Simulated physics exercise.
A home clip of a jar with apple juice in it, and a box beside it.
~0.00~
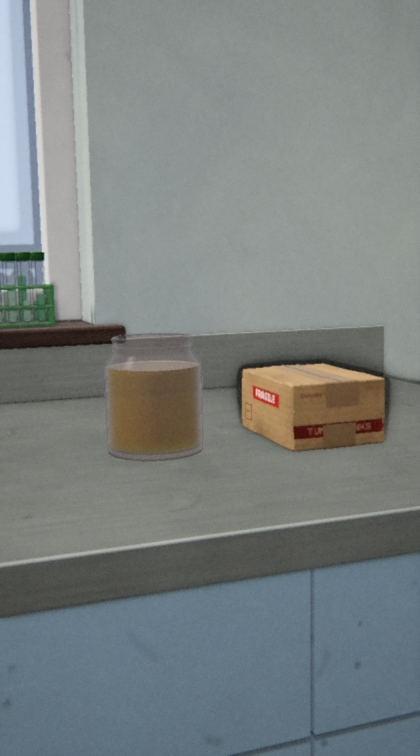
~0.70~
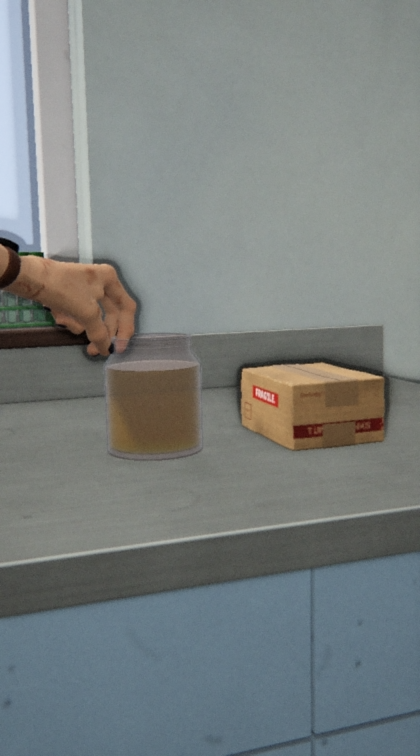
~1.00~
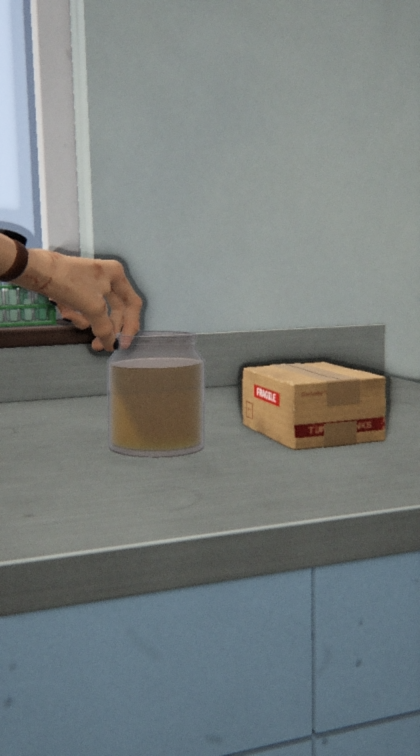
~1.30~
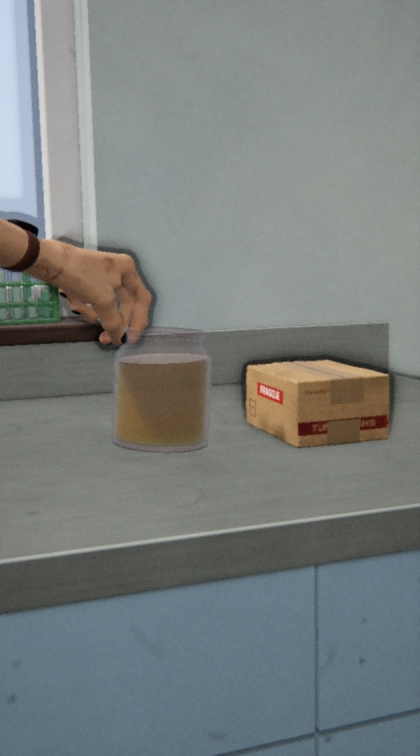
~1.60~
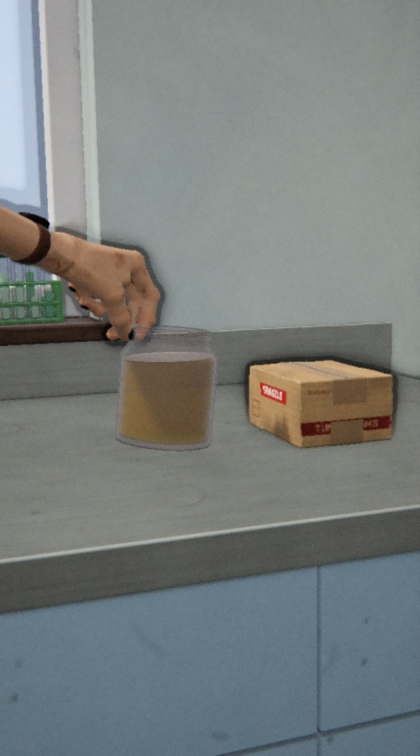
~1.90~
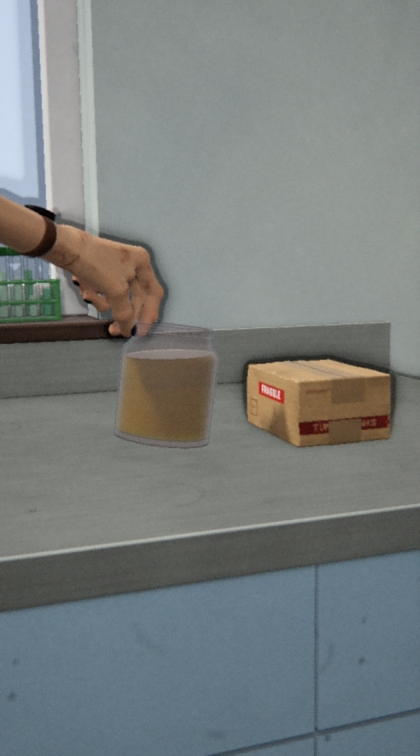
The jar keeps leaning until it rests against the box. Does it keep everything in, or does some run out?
It lets some run out.
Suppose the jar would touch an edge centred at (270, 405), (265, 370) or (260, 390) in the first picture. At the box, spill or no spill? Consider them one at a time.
Overflows, overflows, overflows.
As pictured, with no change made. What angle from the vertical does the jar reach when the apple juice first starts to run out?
Some 40 degrees.
After 2.5 s, the jar leans by about 25°; all is still inside.
After 3.1 s, the jar leans by about 45°; a puddle lies under it; nearly all of the apple juice is inside.
After 4.5 s, the jar leans by about 50°, against the box; a puddle lies under it; about three quarters of the apple juice is inside.
